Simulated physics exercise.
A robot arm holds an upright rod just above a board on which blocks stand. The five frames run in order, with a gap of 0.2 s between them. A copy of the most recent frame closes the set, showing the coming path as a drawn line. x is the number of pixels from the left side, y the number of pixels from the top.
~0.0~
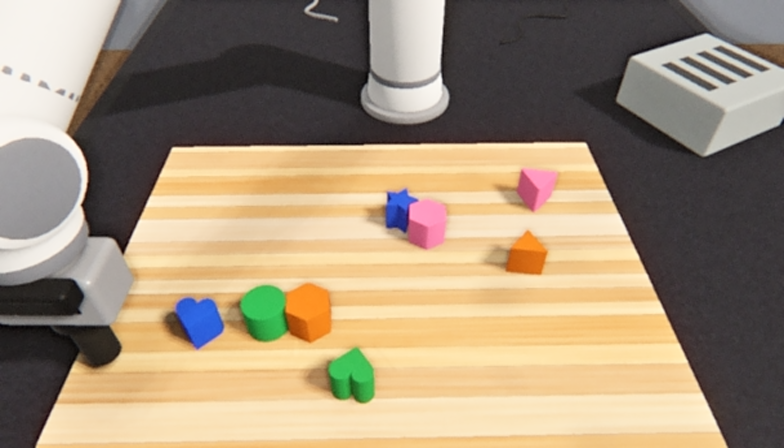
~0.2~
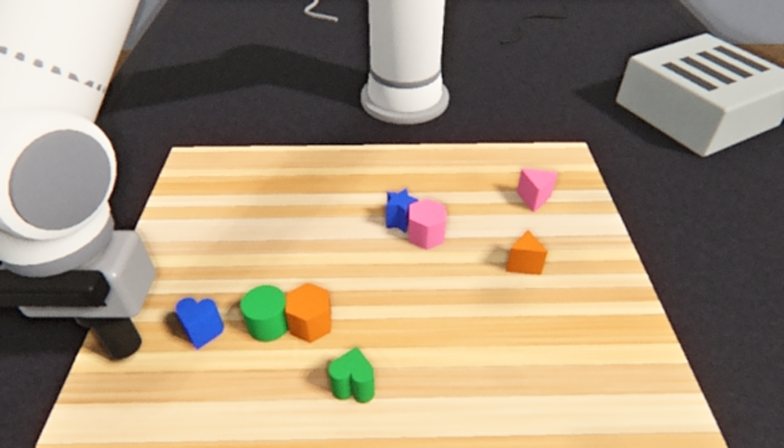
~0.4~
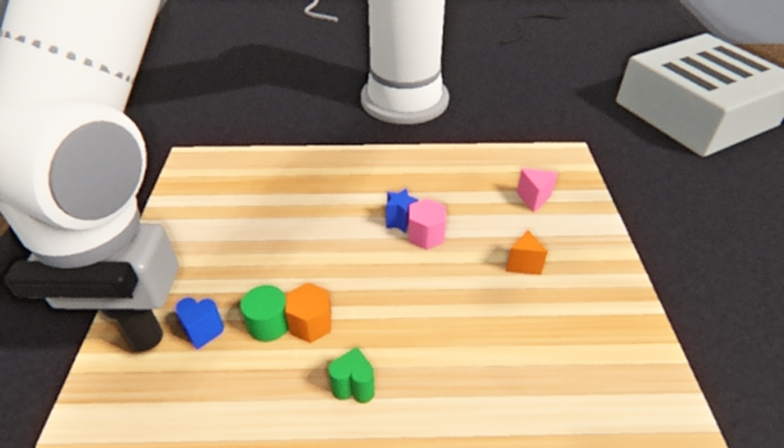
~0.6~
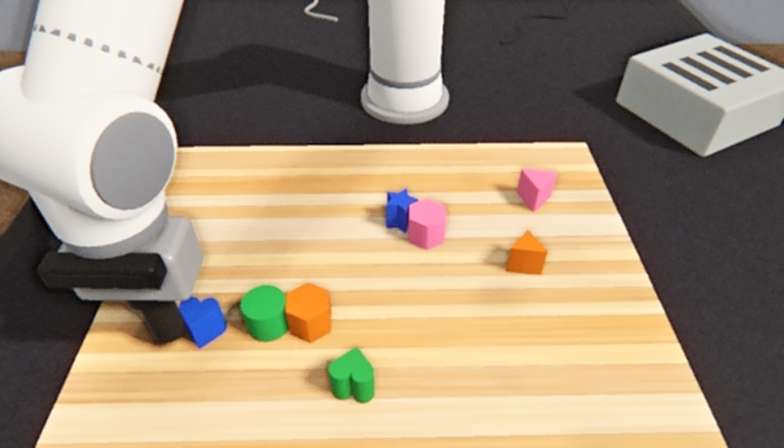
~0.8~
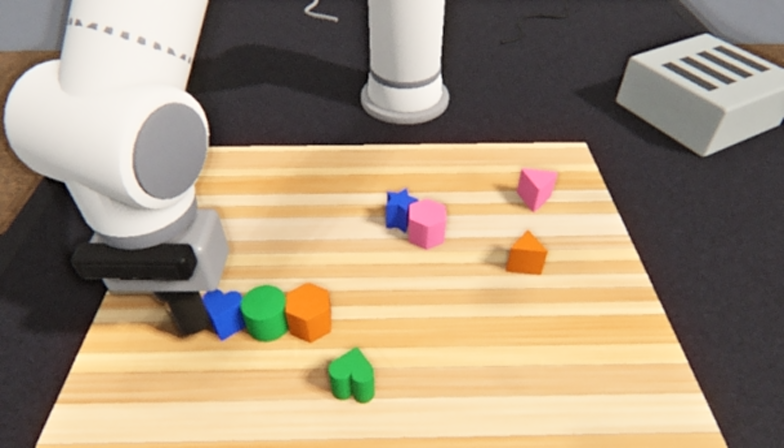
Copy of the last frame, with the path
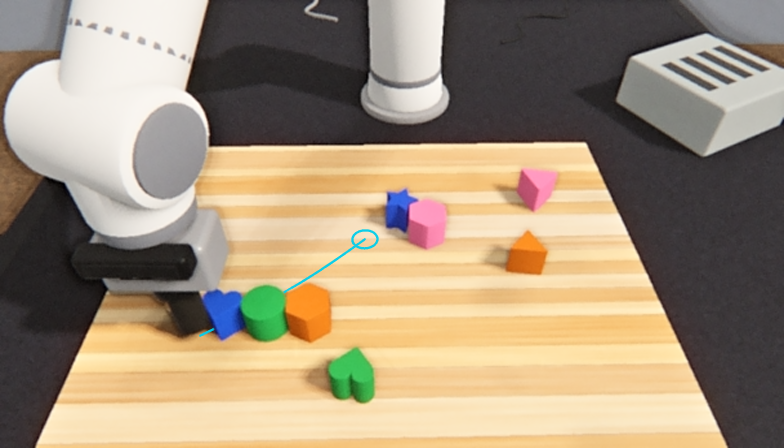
On a wooden board, a robot arm moves right and nudges a blue heart-shaped block rightward.
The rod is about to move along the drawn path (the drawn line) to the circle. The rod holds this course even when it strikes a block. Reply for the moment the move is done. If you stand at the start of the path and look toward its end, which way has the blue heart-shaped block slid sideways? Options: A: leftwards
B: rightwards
The answer is A.
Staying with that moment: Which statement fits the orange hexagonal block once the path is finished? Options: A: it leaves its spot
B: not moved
A: It leaves its spot.
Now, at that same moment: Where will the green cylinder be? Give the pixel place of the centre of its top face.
I'd expect the centre of its top face to be at (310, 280).
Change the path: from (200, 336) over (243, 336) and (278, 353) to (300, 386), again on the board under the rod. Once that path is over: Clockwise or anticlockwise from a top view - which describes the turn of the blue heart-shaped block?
From overhead, anticlockwise.
The line goes from (200, 336) via (264, 304) and (319, 271), ending at (365, 239).
On the path given first. One third of the way, rod at (261, 290); blue heart-shaped block at (274, 260), turned 25° anticlockwise; green cylinder at (291, 289); orange hexagonal block at (328, 306), turned 15° anticlockwise.
Two thirds of the way, rod at (317, 257); blue heart-shaped block at (304, 230), turned 90° anticlockwise; green cylinder at (311, 282); orange hexagonal block at (335, 312), turned 20° anticlockwise.
At the end, rod at (364, 226); blue heart-shaped block at (305, 229), turned 100° anticlockwise; green cylinder at (311, 282); orange hexagonal block at (335, 312), turned 20° anticlockwise; blue star block unmoved.
